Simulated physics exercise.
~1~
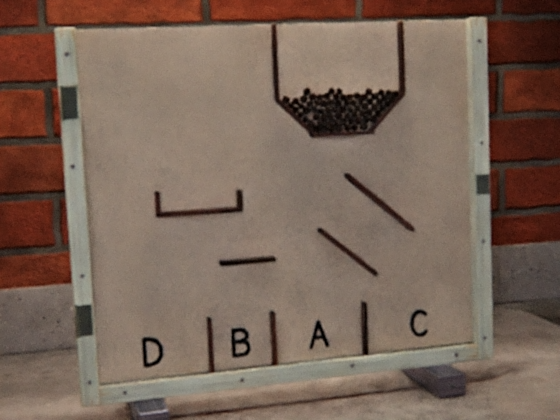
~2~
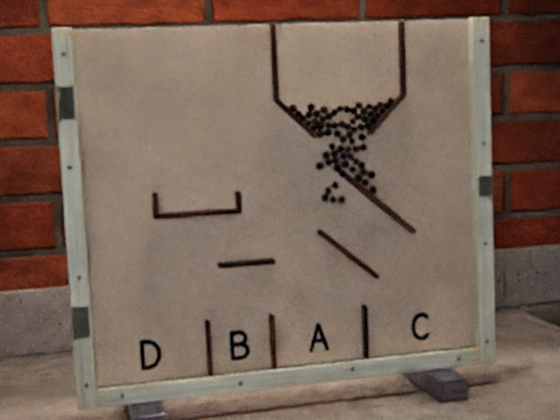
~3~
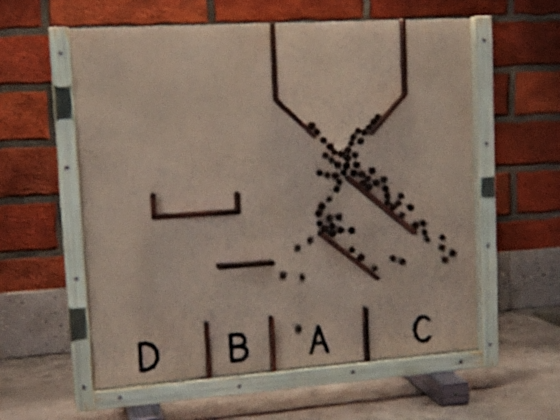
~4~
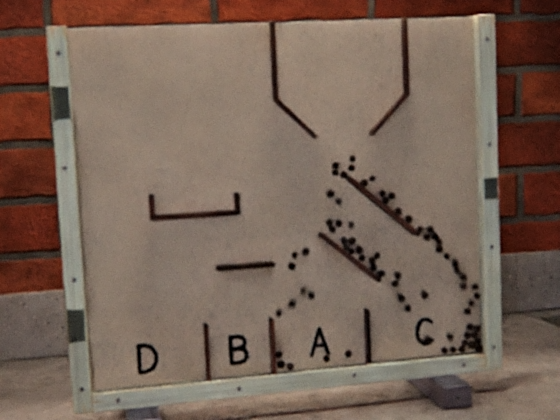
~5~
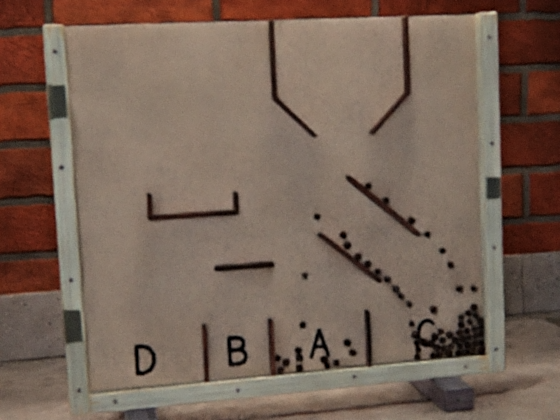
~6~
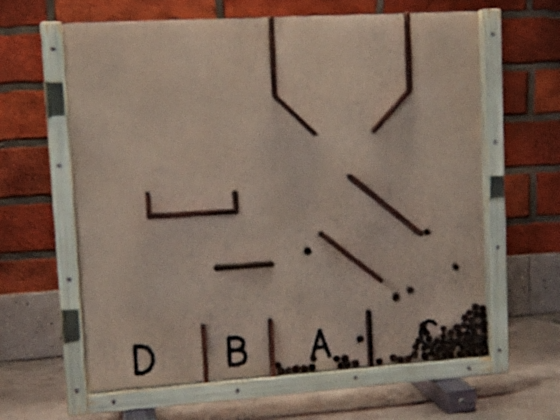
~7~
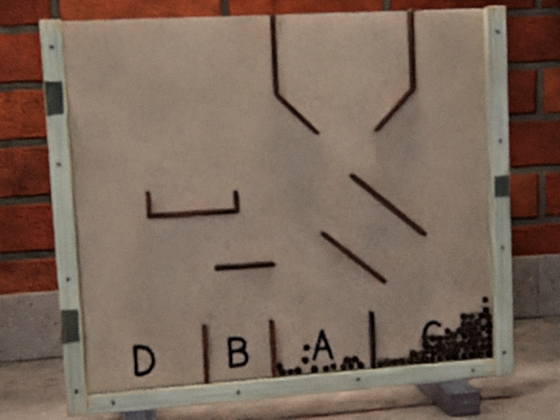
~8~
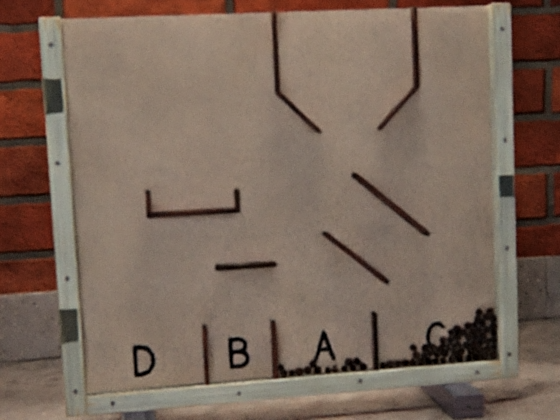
Small dark round beads pouring from a hopper, tumbling off slanted ledges and settling mostly in bin C, with fewer in A.
